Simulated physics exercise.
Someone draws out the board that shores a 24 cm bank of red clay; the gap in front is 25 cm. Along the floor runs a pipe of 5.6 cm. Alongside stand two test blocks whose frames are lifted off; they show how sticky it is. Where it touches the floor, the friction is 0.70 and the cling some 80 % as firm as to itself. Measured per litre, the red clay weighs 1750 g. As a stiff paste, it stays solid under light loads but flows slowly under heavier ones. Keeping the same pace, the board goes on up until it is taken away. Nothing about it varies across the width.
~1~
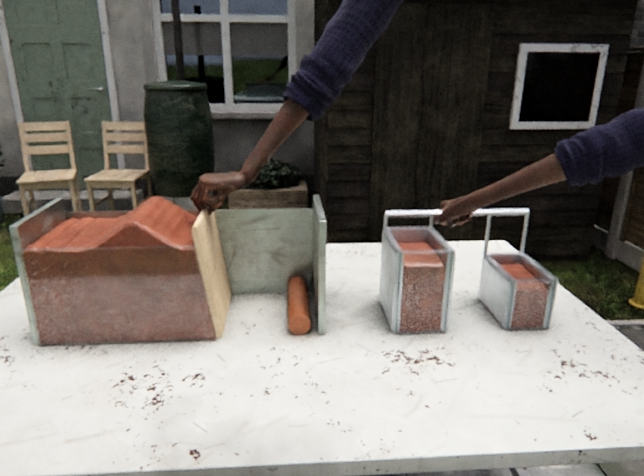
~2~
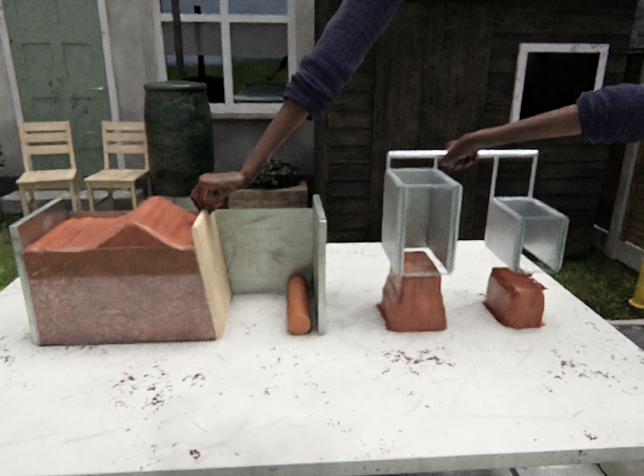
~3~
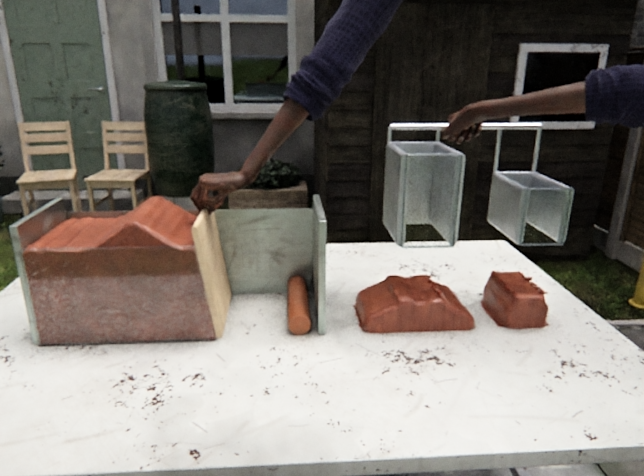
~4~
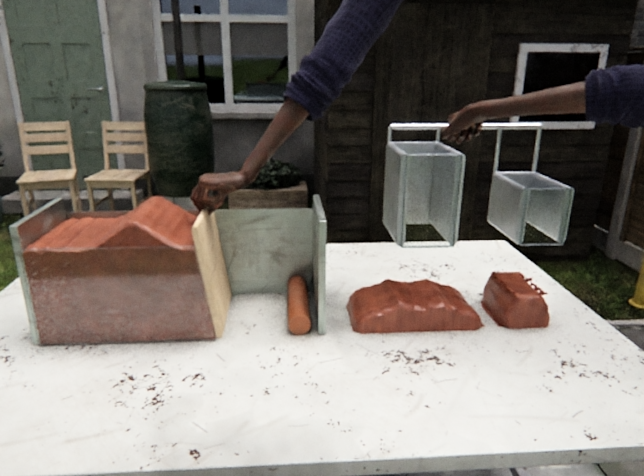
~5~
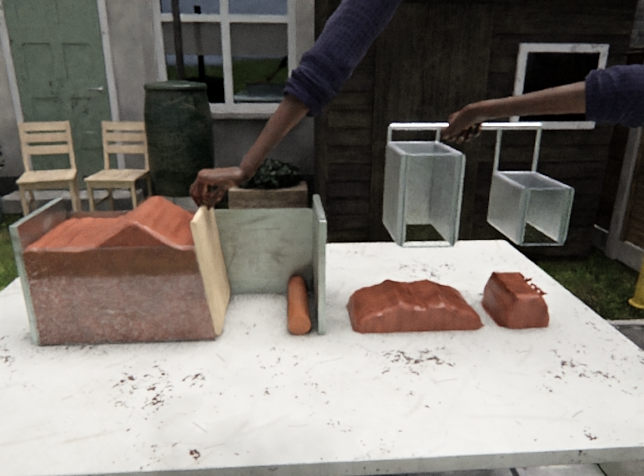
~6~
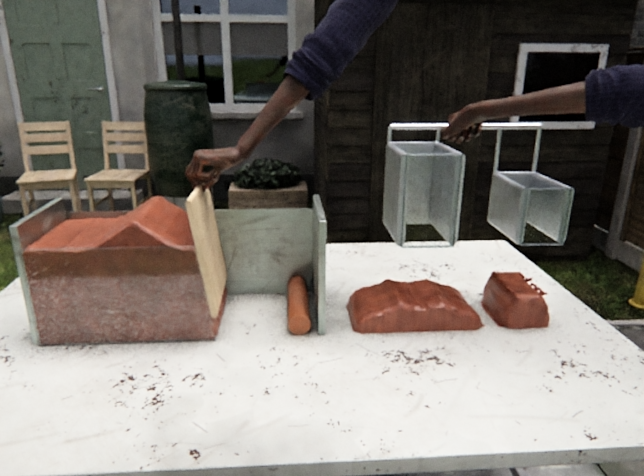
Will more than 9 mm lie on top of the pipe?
The pipe ends up covered.
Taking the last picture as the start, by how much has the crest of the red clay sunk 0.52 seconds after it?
Roughly 6.0 centimetres, give or take.
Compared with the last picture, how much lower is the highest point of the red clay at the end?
Roughly 6.0 cm.
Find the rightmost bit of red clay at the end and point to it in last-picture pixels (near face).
Look roughly at (301, 314).
Another 0.24 s on from the sixth picture, the fallen stuff reaches 30 % of the way across and nothing lies on the pipe.
Another 0.52 s on from the sixth picture, the fallen stuff reaches 75 % of the way across and 2 mm lies on the pipe.
Another 0.81 s on from the sixth picture, the fallen stuff reaches 82 % of the way across and 2.9 cm lies on the pipe.
Another 1.09 s on from the sixth picture, the fallen stuff reaches 82 % of the way across and 2.9 cm lies on the pipe.
Another 1.13 s on from the sixth picture, at the end, the fallen stuff reaches 82 % of the way across and 2.9 cm lies on the pipe.
